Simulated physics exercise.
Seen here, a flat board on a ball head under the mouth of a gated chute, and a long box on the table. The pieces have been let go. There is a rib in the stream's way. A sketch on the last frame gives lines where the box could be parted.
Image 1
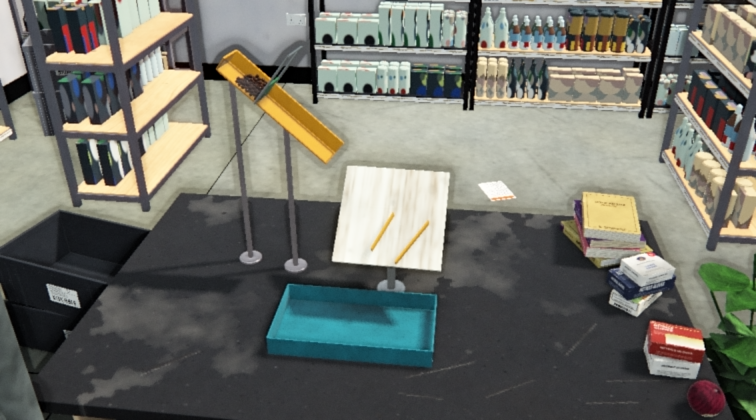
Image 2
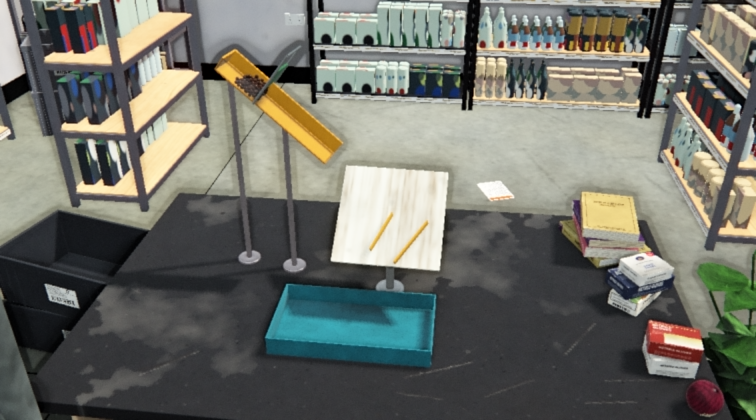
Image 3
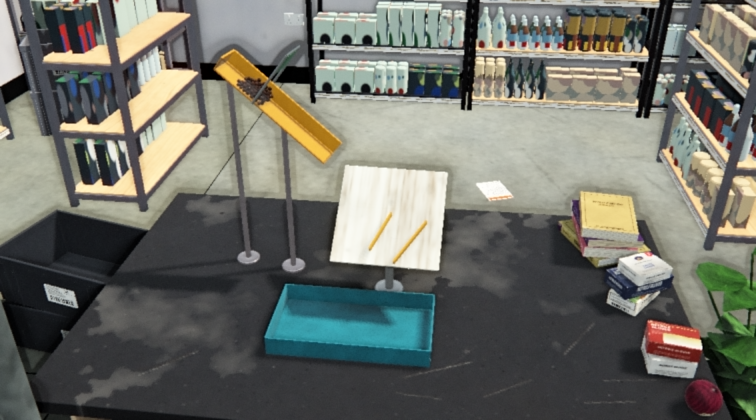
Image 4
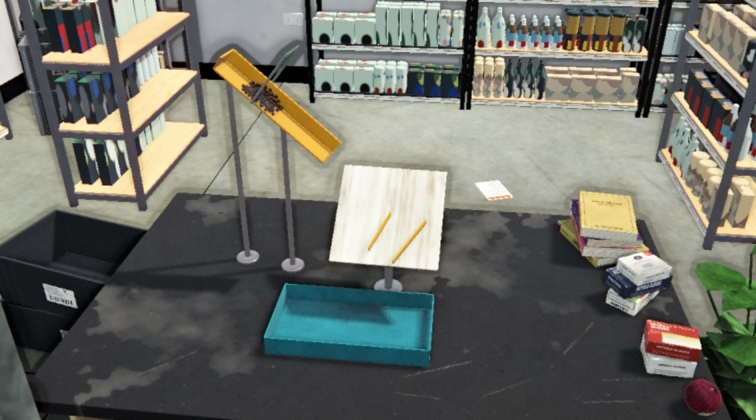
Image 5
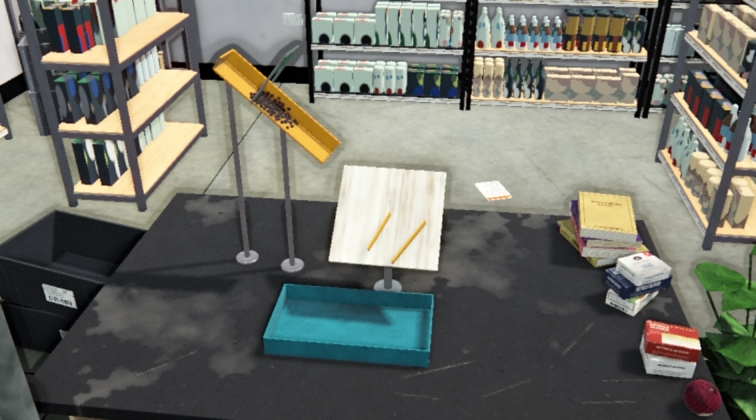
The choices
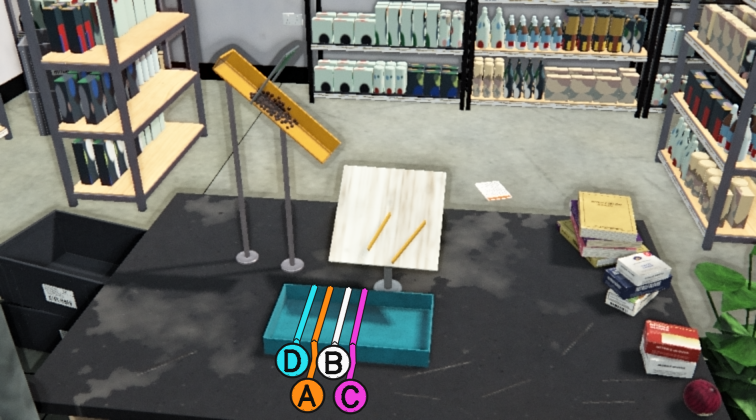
In a shop lined with stocked shelves, a yellow chute slopes down to the right above a tilted pale board and an empty teal box on a dark table. Small dark pieces bunched near the chute's upper end slide down it, spreading out as they reach about halfway along.
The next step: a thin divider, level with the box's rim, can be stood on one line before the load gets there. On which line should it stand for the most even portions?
The answer is line B.
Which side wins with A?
Right.
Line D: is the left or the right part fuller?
Right.
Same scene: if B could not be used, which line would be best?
C it is.
On the marked copy, line A crosses the front rim at (314, 342); line B crosses the front rim at (334, 343); line C crosses the front rim at (352, 345); line D crosses the front rim at (296, 340).
If A is chosen, of what is caught, a small part on the left of the divider, nearly all on the right.
If B is chosen, of what is caught, about half on the left of the divider, about half on the right.
If C is chosen, of what is caught, about two thirds on the left of the divider, about a third on the right.
If D is chosen, of what is caught, a stray few on the left of the divider, nearly all on the right.
